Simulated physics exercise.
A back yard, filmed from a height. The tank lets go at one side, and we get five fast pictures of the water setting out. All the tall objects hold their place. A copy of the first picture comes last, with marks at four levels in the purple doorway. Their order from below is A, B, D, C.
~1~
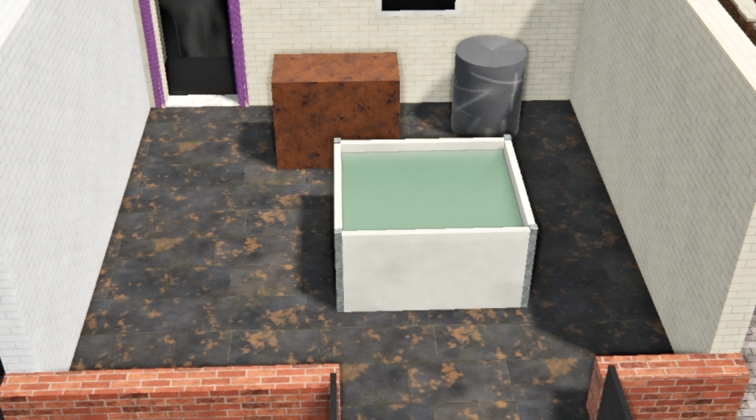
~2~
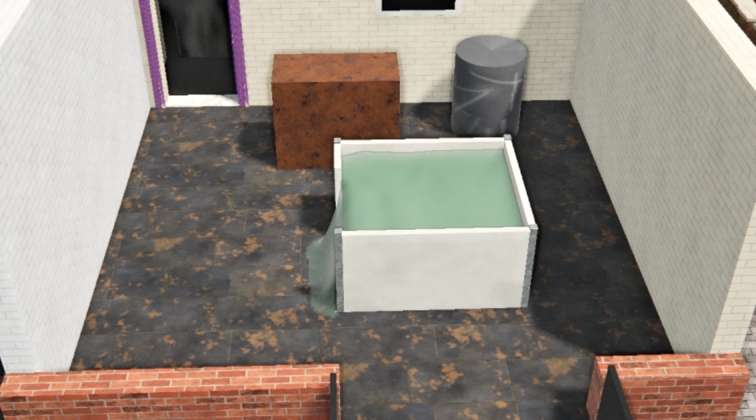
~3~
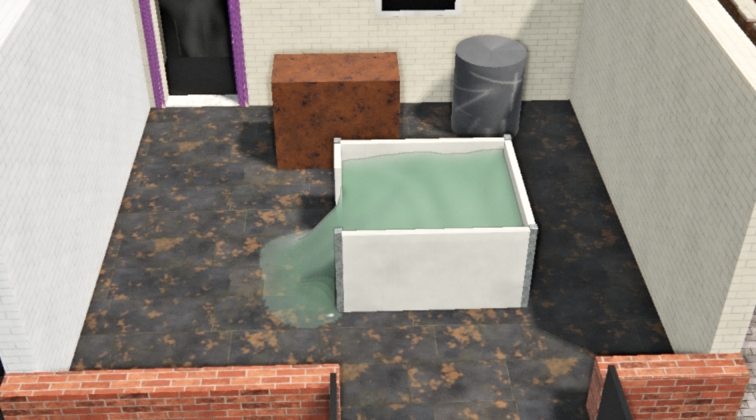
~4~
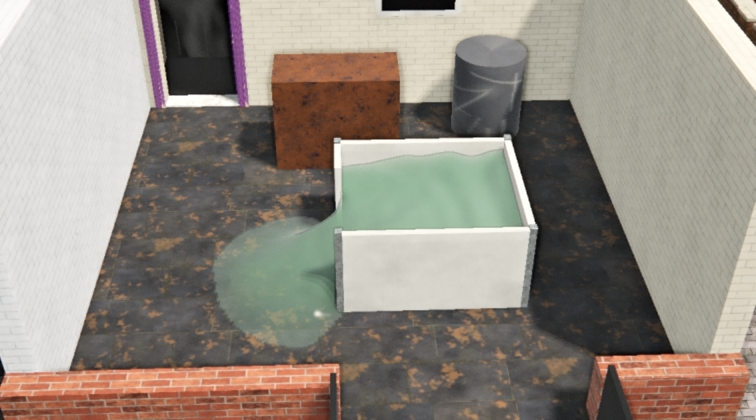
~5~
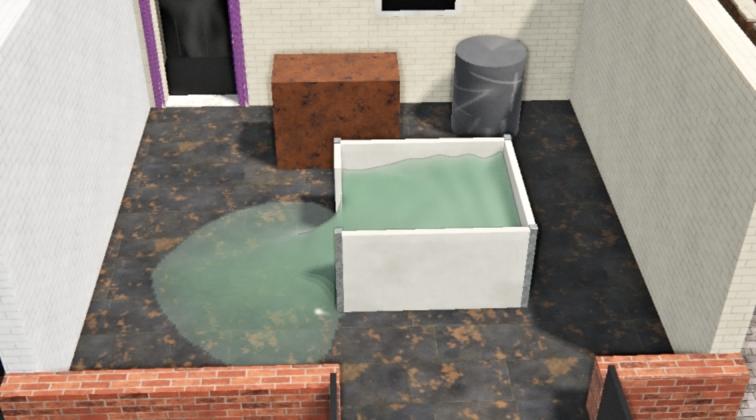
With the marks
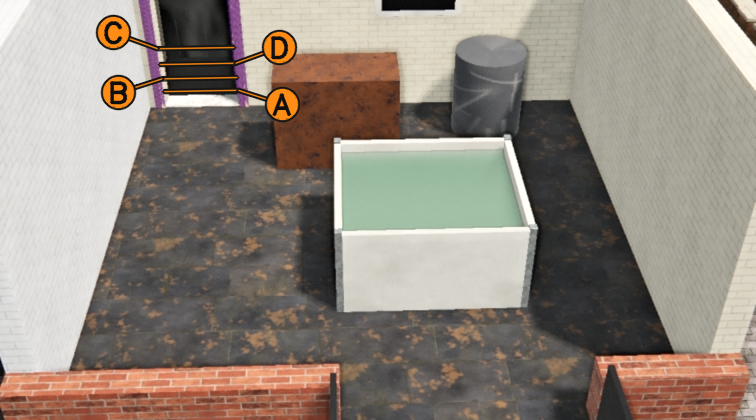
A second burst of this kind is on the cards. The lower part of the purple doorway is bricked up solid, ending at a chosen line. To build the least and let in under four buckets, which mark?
The limit is A.
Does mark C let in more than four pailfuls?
No.
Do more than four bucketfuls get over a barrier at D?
No, that is safe.
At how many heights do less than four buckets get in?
All of the four.
On the marked copy, A at (201, 90); B at (199, 78); C at (195, 48); D at (197, 63); from the bottom up A, B, D, C.
With A, a splash gets over, under a bucket.
With B, nothing gets over.
With C, nothing gets over.
With D, nothing gets over.
